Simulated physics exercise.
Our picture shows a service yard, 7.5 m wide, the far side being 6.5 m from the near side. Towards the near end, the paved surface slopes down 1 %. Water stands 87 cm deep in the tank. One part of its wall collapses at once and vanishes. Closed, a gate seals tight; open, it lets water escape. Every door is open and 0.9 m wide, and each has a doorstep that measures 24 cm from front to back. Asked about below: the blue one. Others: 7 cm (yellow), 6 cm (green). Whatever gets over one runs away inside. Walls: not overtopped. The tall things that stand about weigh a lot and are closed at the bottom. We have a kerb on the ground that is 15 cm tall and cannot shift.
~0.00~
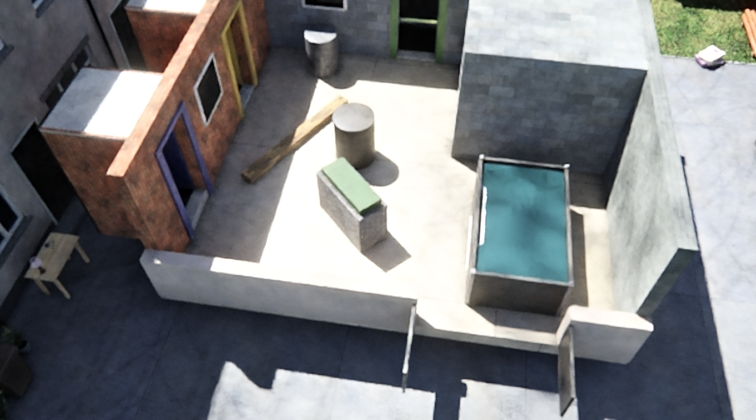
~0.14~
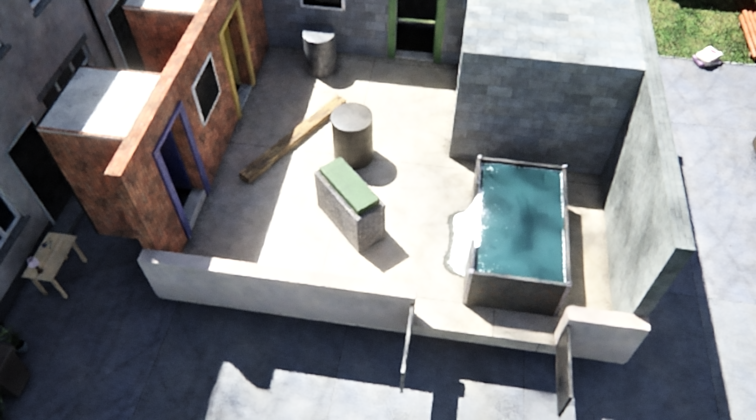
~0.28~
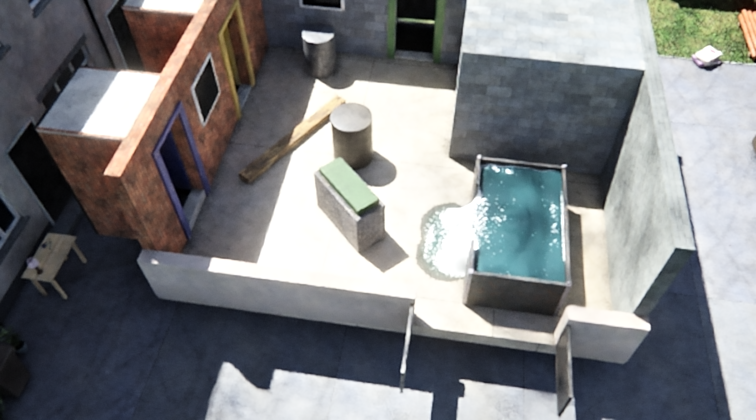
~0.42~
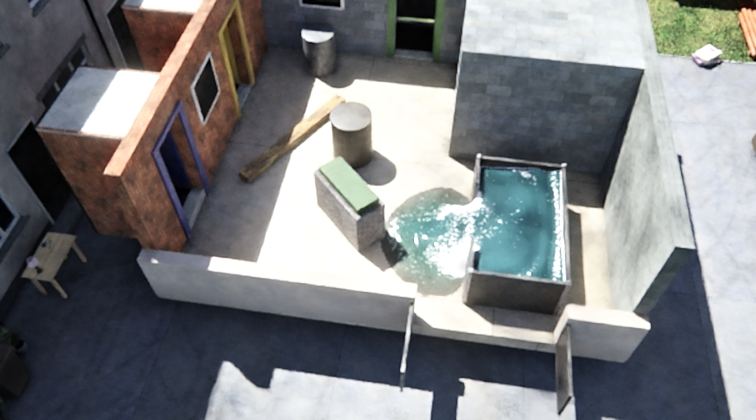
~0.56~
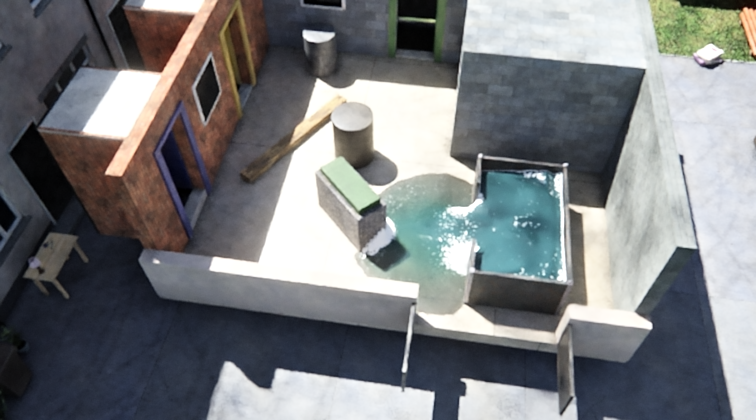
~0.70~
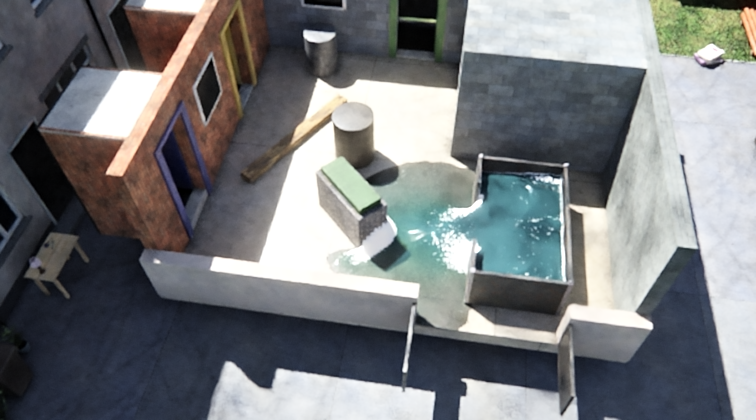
A walled, pale-paved service yard is seen from high above, with a brick building and its blue and yellow doorways on the left, and grey block walls at the back and right. A dark-sided tank of teal water stands at the right, near a green-topped grey block, a round drum and a wooden beam. Water bursts from the tank's left side, spreads foaming across the paving, splashes against the block and curls past its near end.
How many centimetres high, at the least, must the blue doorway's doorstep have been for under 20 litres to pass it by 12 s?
About 21 cm.
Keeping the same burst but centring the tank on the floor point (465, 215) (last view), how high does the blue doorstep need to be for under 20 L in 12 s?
A height near 16 cm.
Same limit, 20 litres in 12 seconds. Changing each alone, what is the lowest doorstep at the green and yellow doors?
You'd want some 10.0 cm at green and some 6.0 cm at yellow.
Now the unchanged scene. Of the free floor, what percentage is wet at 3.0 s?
Close to 65 per cent of it is wet.
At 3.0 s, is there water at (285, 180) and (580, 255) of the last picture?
I'd call the first touched by the flood and the second spared by the flood.
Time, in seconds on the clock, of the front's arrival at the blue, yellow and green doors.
Front log: Blue = 2.0 s, yellow = 2.4 s, green = 2.6 s.
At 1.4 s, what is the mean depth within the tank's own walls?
I'd put it at some 49 centimetres on average.
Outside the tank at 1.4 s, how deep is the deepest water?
Around 52 centimetres.
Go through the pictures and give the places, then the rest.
The first frame shows still water, 87 cm deep, in the tank at (522, 219); the blue door at (188, 179) is dry.
In the second frame, water pours out at (472, 234) and has run 0.4 m, to (447, 264); about 10 cm deep outside, 87 cm at the back.
In the third frame, water pours out at (472, 234) and has run 0.9 m, to (421, 255); about 14 cm deep outside, 80 cm at the back.
In the fourth frame, the gap is at (472, 234), the front 1.5 m out at (388, 247); the back of the tank holds 74 cm.
In the fifth frame, water pours out at (473, 234) and has run 2.0 m, to a hidden place; about 7 cm deep outside, 75 cm at the back.
In the sixth frame, water pours out at (474, 233) and has run 2.4 m, to (333, 260); about 5 cm deep outside, 72 cm at the back; 2.7 m in a straight line remain to the blue door at (187, 178).
After 1.4 s water covers 30 % of the floor, deepest (52 cm) near (357, 172); it has not reached the blue door.
After 3.0 s water covers 65 % of the floor, deepest (30 cm) near (195, 228); 29 cm at the blue door, 11 litres in over its 19 cm doorstep.
After 12.0 s water covers 95 % of the floor, deepest (12 cm) near (358, 303); 8 cm at the blue door, 33 litres in over its 19 cm doorstep.
At the blue door as built, the water arrived by 2.1 s and peaked near 29 cm at 2.8 s.
Run again over the same 12 s with other heights there, 46 litres in over 17.5 cm, 10 litres over 24 cm. The limit of 20 litres is kept from about 21 cm up.
